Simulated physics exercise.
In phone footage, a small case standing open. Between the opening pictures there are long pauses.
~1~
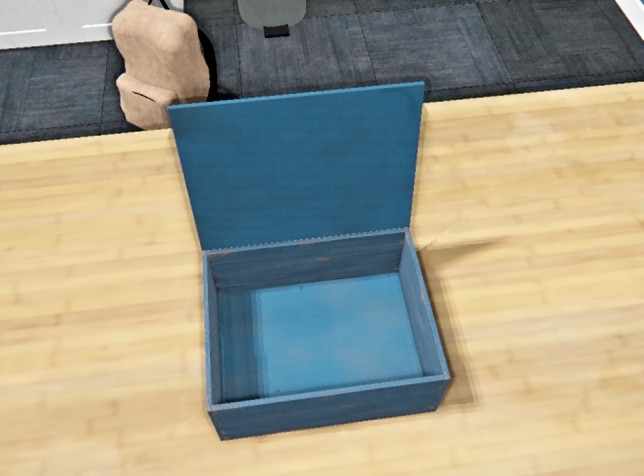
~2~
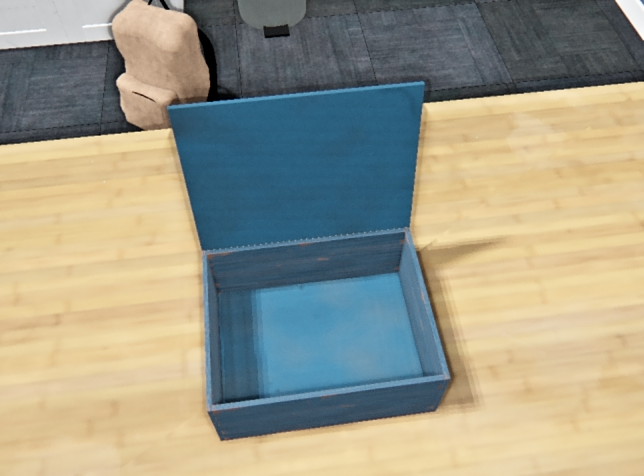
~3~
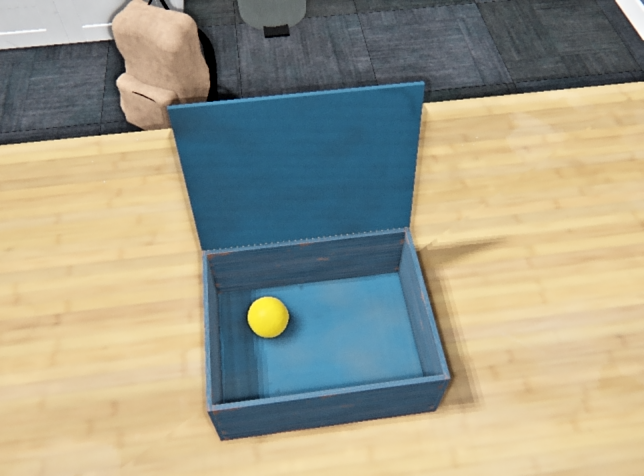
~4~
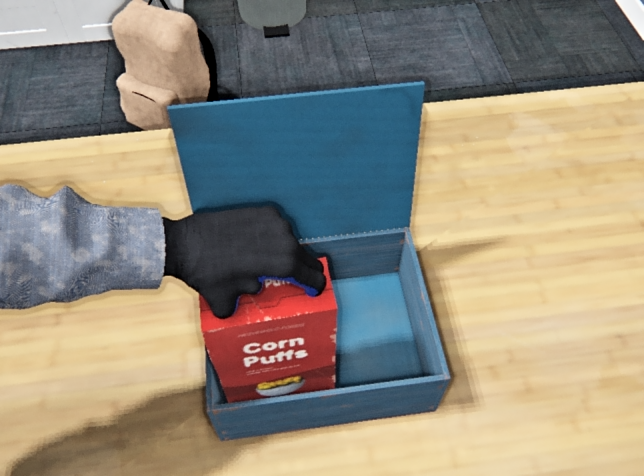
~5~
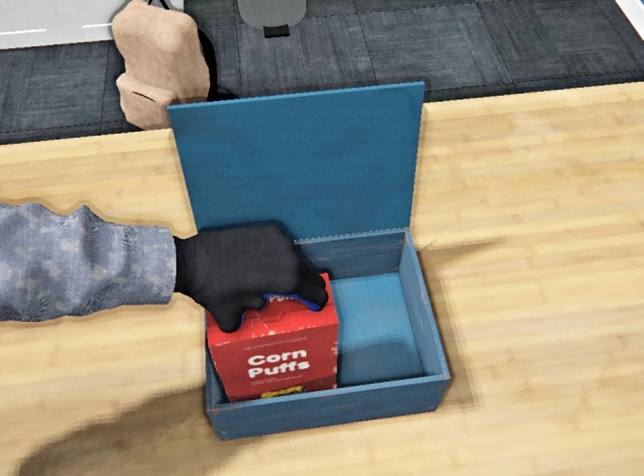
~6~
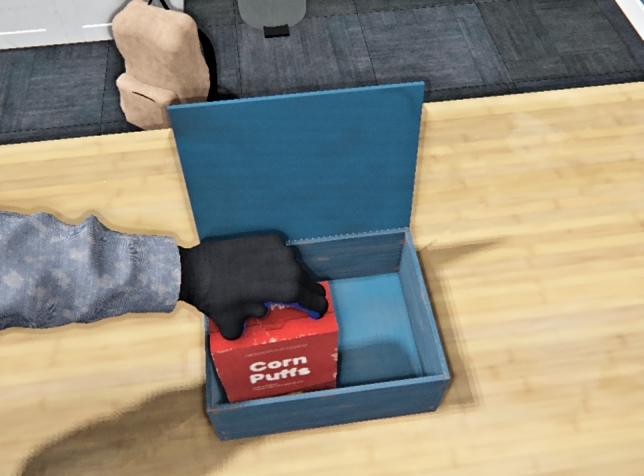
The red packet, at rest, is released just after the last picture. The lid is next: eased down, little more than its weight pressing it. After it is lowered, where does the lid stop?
It stops short of closing.
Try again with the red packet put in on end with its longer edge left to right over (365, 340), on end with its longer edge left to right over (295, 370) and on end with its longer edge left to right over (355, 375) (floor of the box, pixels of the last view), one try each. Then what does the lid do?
The lid is kept from lowering the first try, is kept from lowering the second try and is kept from lowering the third try.
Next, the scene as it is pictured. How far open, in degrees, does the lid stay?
It stays some 40° above the rim.
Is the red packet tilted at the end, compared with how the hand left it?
In the end, it keeps its orientation.
Then, 1.10 s past the last view, lid starting down.
Then, 1.40 s past the last view, lid 72° above the rim.
Then, 1.70 s past the last view, lid 52° above the rim.
Finally, lid 41° above the rim; both still in place. Final places as the last picture's camera would see them, red packet near (278, 361).
